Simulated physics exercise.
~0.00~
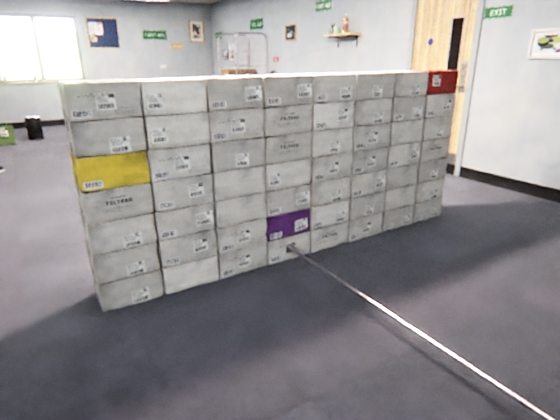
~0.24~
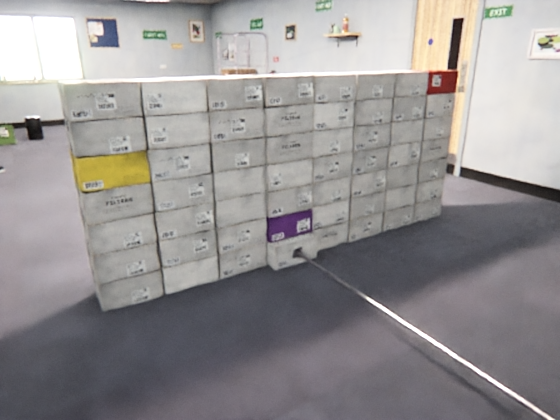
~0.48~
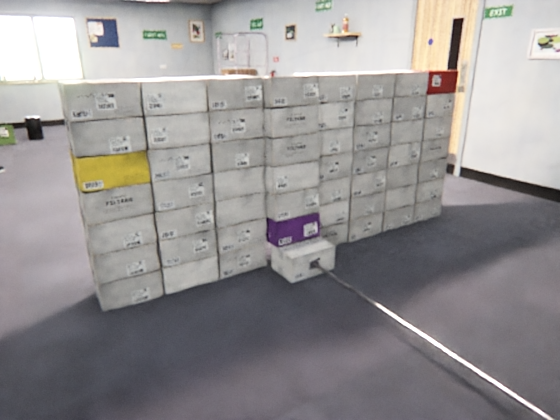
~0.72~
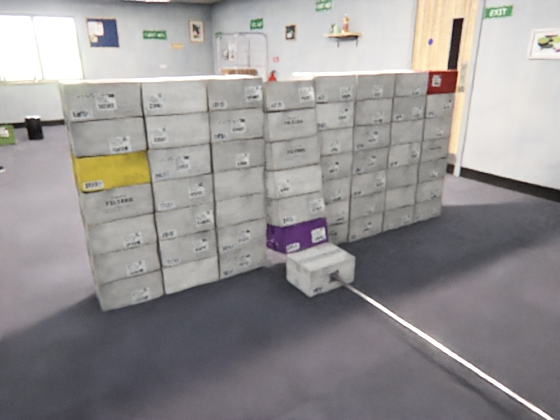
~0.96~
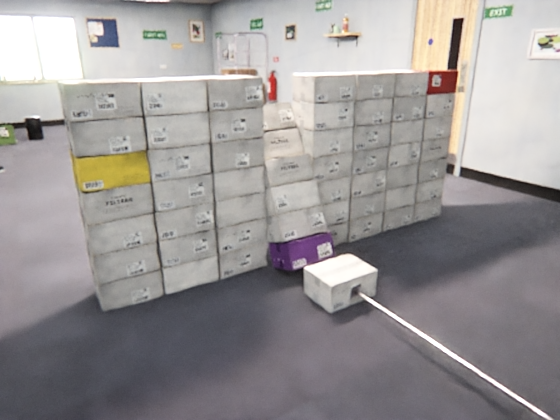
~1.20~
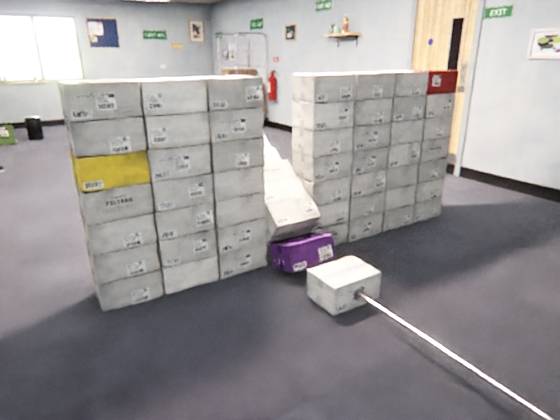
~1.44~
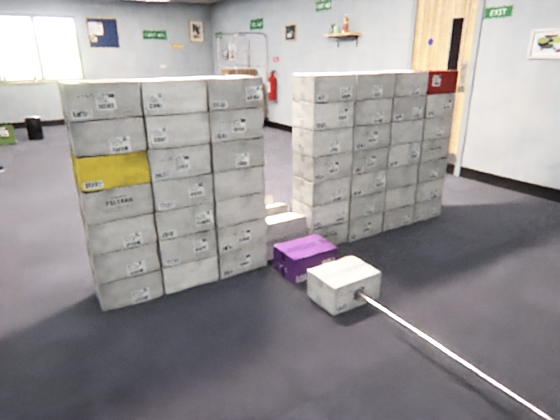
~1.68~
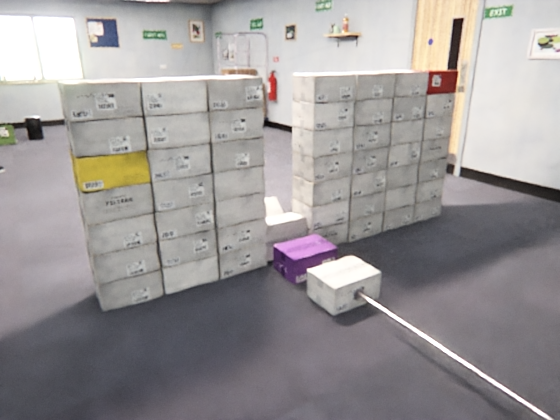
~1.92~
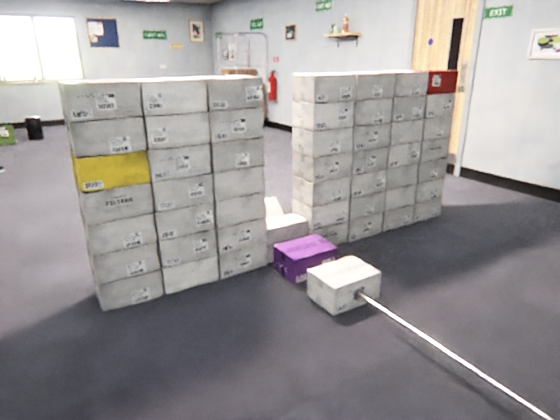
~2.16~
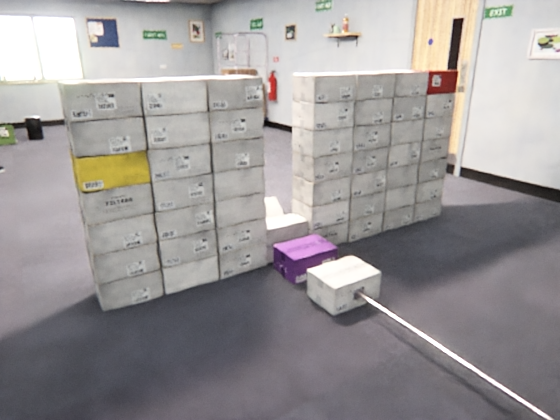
To begin with, a wall of pale grey parcels stands in a room with a dark floor, with one yellow parcel at the left, a red one at the top right and a purple one low in the middle. A thin rod draws out the bottom parcel beneath the purple one, sliding it forward and to the right. The purple parcel shifts after it and tips, and the column above leans, then collapses into the gap. The purple parcel settles on the floor behind the pulled one. Finally, a full-height gap divides the wall, while both sides stand, yellow and red parcels unmoved.
